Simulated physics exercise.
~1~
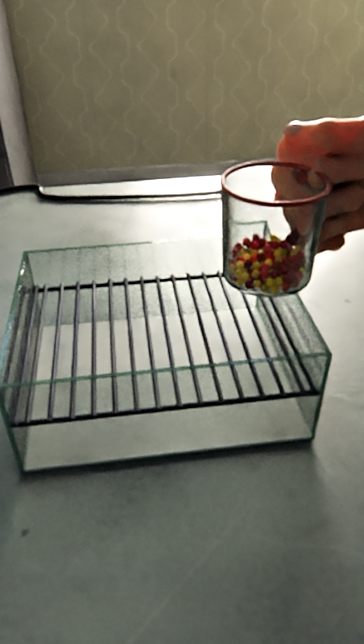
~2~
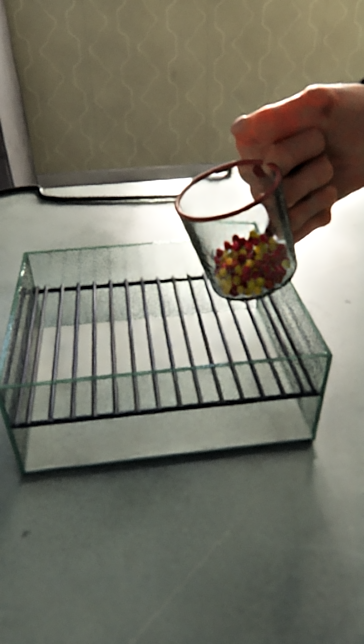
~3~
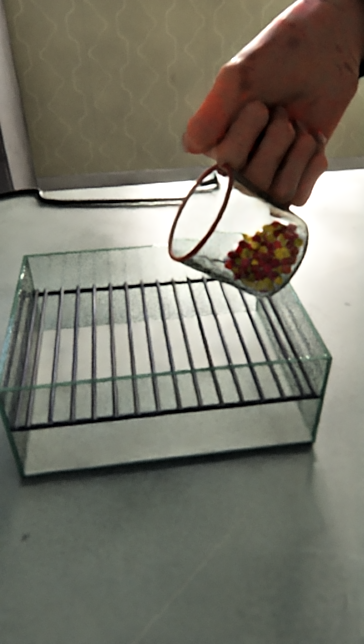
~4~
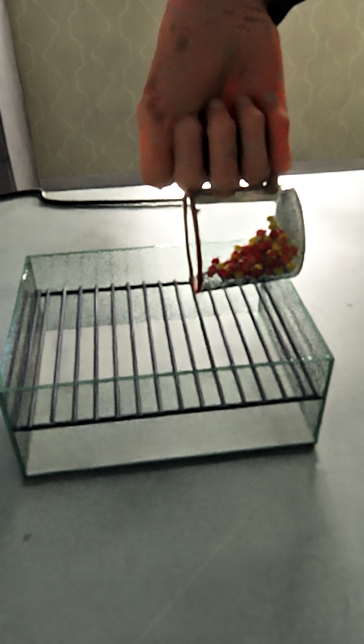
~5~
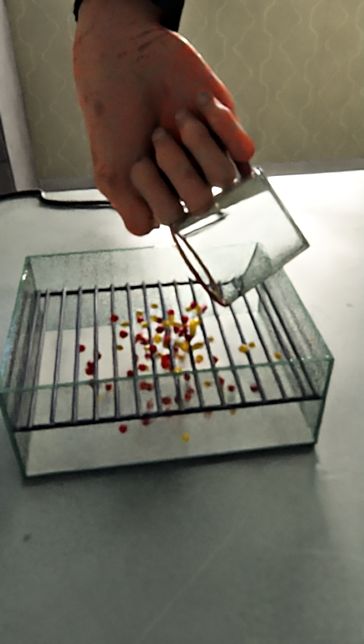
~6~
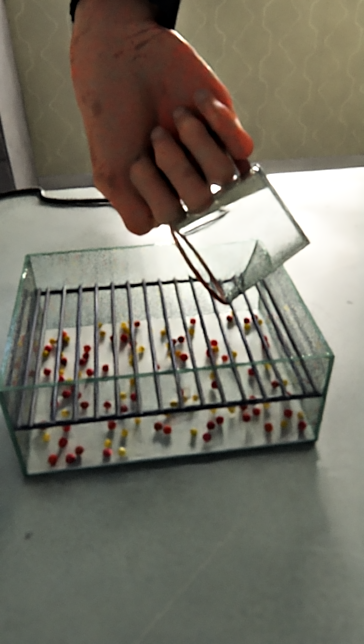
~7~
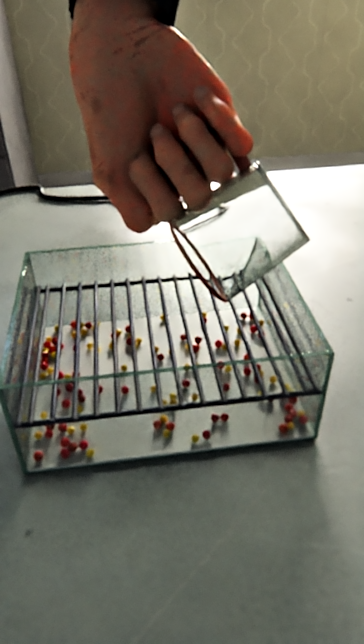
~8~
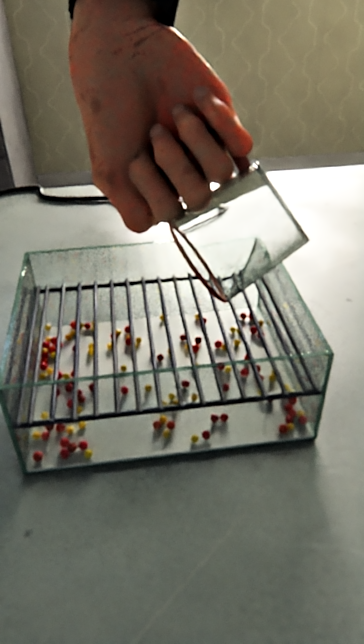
On a grey tabletop, a hand tipping red and yellow pieces from a clear cup, all falling through a wire rack.
